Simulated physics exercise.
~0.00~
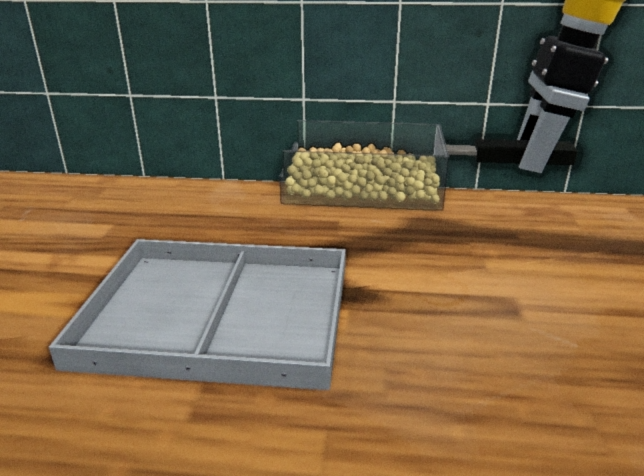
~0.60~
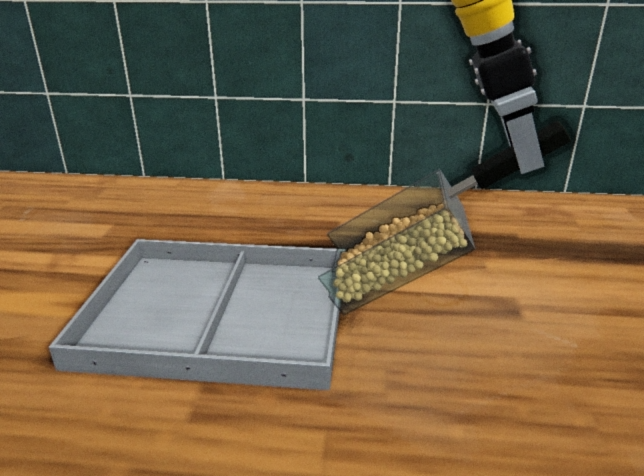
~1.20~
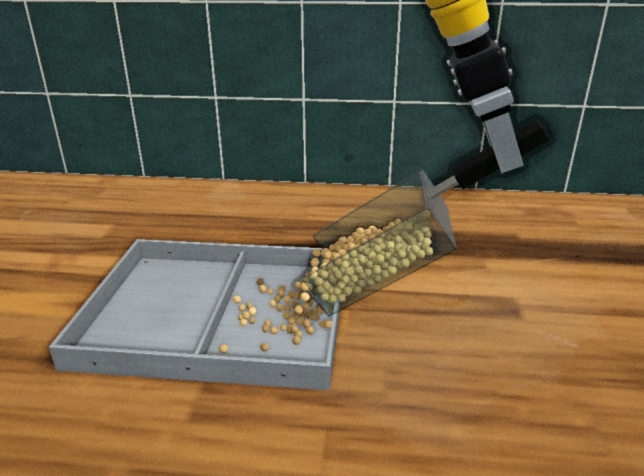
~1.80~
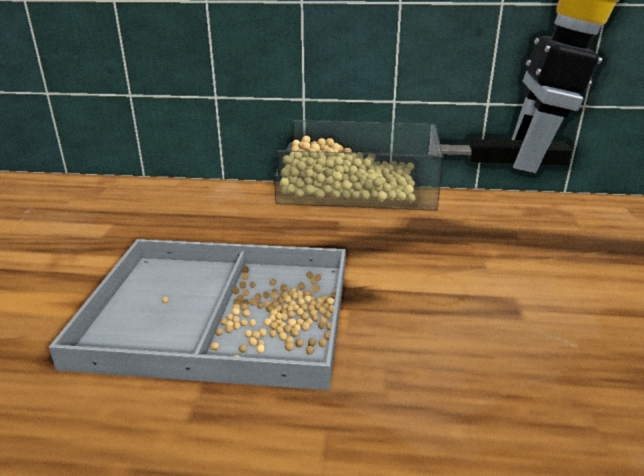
On a wooden counter, a robot arm tips a clear box, spilling some chickpeas into a grey tray's right part, then levels it.
